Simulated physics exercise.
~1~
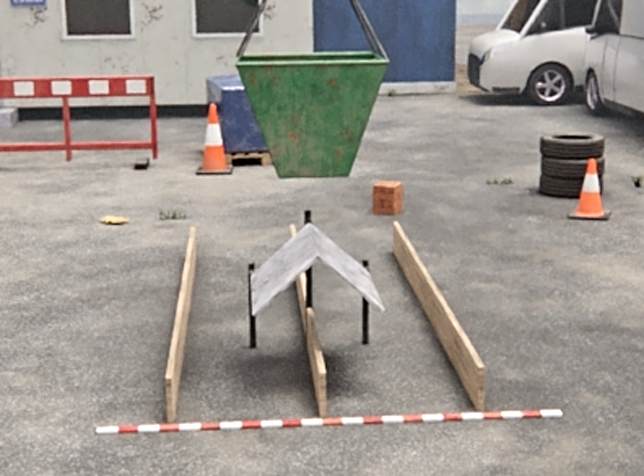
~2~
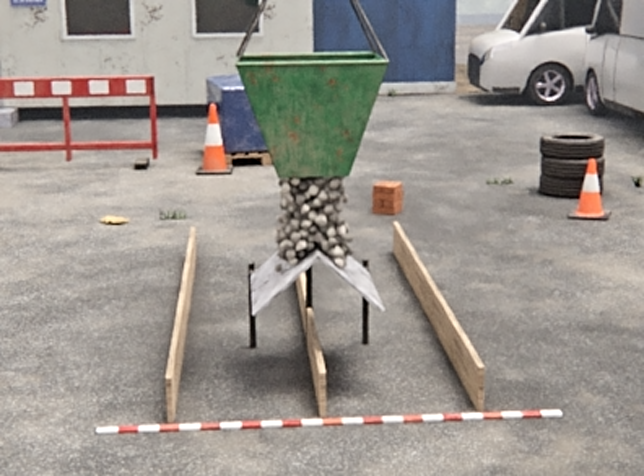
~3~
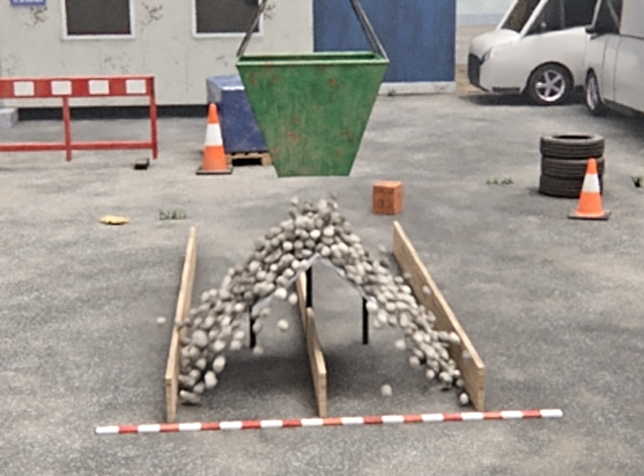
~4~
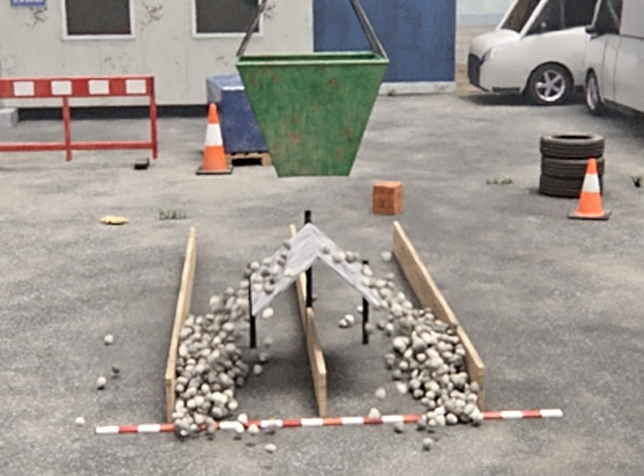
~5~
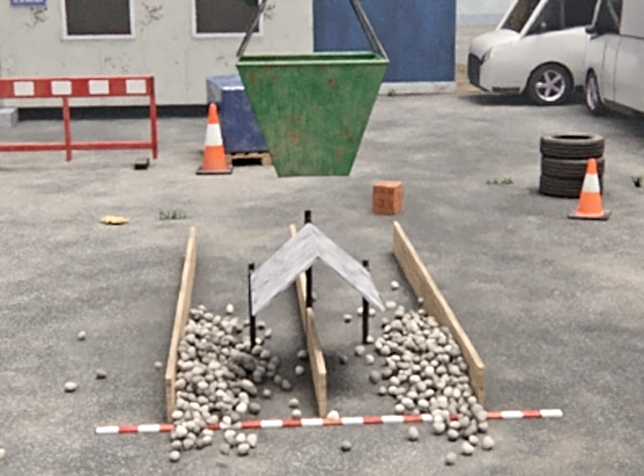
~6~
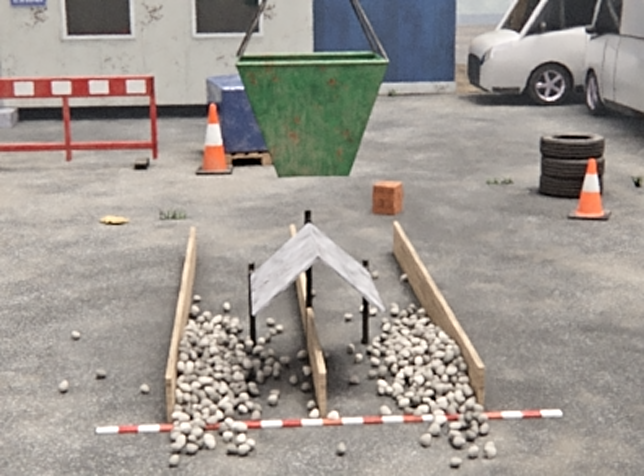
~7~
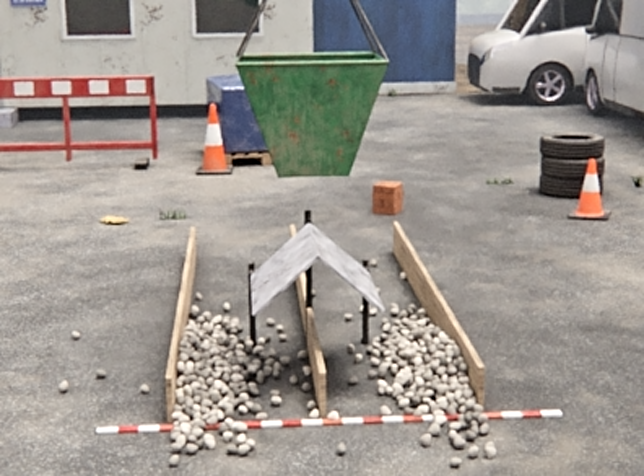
Smooth grey stones dropping from a green hopper, splitting over a peaked steel plate and settling in two board-sided bays.
